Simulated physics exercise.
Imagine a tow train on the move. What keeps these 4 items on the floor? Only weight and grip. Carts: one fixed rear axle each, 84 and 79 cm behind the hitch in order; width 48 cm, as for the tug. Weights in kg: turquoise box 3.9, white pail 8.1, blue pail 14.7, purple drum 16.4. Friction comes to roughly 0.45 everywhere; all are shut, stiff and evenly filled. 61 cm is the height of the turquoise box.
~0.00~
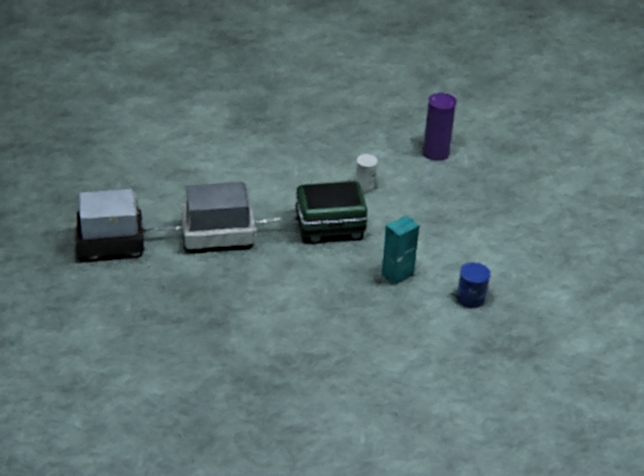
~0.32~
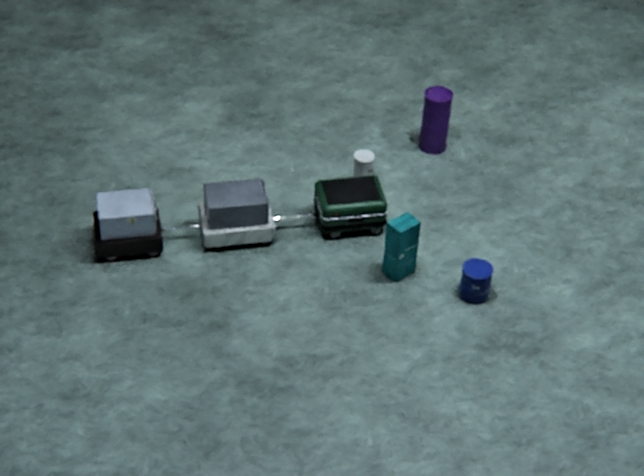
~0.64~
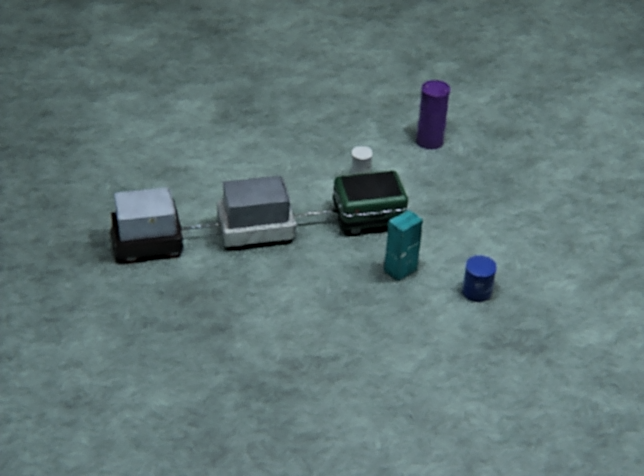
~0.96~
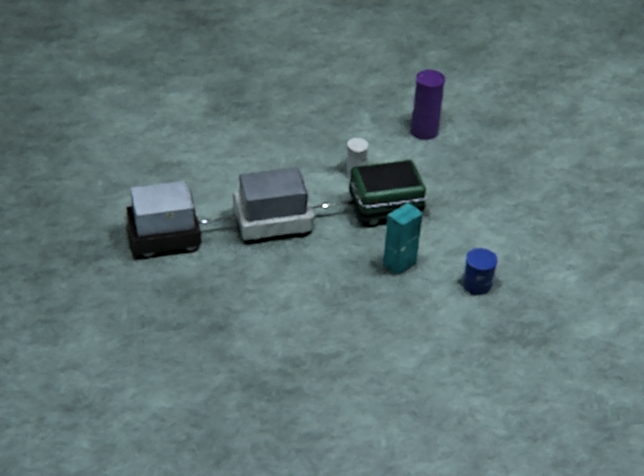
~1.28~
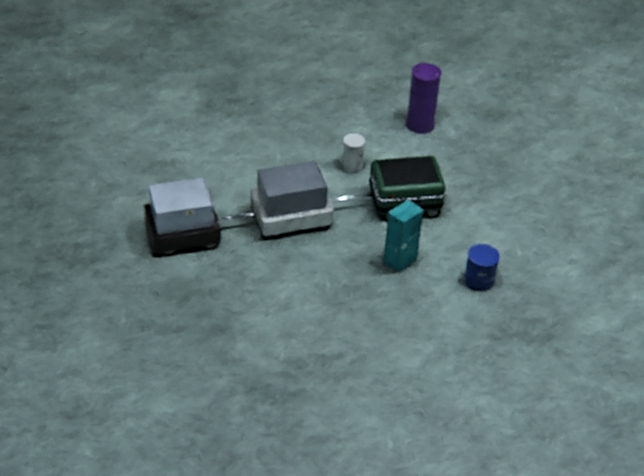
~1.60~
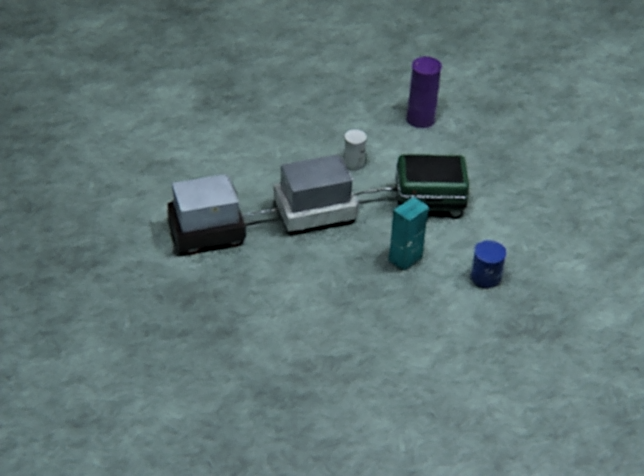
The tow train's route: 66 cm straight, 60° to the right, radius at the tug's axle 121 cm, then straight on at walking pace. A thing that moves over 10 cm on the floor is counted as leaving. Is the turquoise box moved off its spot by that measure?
No: Stays nearby.
Around 3.40 s, tug has run 211 cm.
Around 5.40 s, tug has run 335 cm.
Finally (8.0 s), all 4 still in place (within 10 cm). Final places as that camera would see them, turquoise box near (408, 234).
